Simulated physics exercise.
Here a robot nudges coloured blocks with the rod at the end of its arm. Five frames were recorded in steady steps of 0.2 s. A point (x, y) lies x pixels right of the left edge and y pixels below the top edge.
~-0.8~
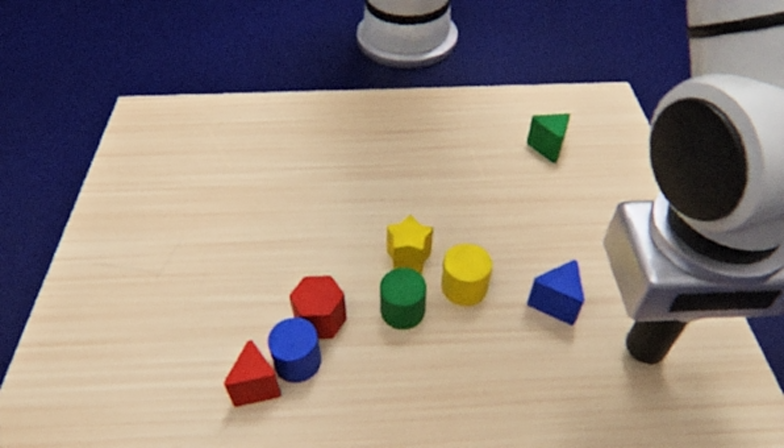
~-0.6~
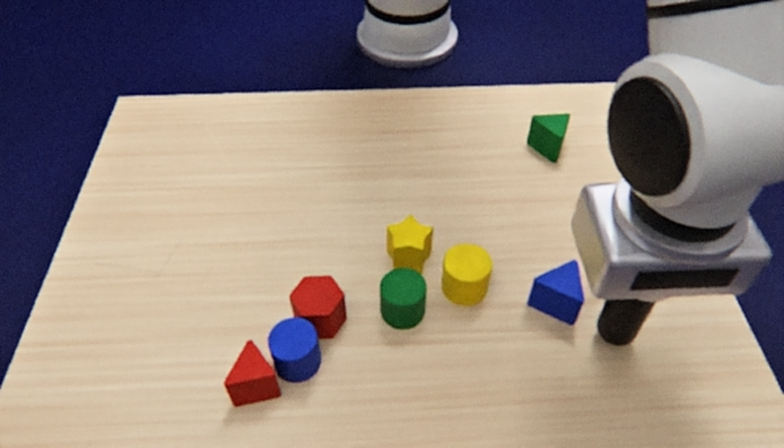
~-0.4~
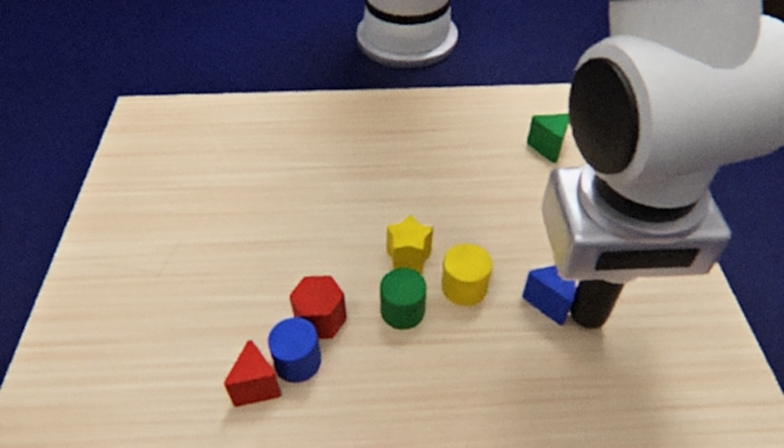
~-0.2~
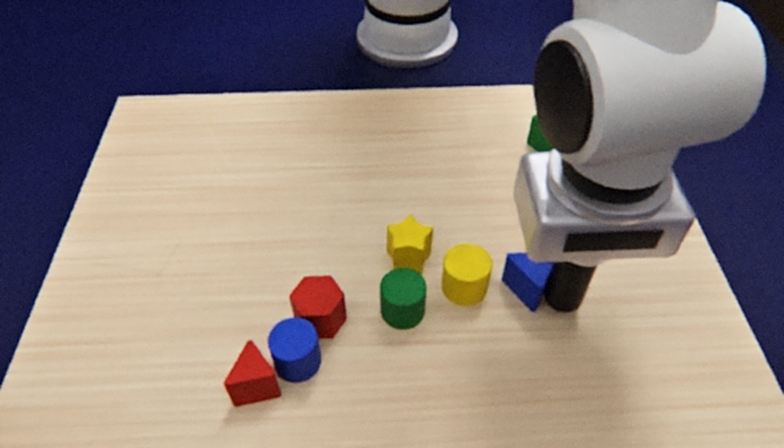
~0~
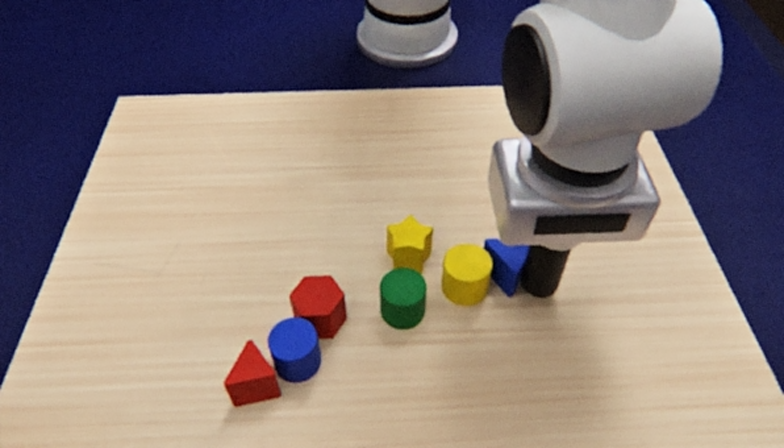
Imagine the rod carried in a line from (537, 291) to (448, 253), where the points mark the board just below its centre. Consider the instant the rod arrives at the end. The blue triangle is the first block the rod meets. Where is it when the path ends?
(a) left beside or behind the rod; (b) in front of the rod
I'll go with b - in front of the rod.
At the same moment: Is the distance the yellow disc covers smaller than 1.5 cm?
I believe not.
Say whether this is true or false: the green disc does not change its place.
That is true.
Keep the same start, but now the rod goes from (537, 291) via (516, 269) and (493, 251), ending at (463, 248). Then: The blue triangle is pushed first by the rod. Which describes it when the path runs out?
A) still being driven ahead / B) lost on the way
My pick is A.
What follows on the original path. Halfway along, rod at (492, 264); yellow disc at (455, 261); blue triangle at (468, 226).
At the end, rod at (449, 246); green disc not moved; yellow star not moved; yellow disc at (445, 262); blue triangle at (436, 204), turned 25° clockwise.
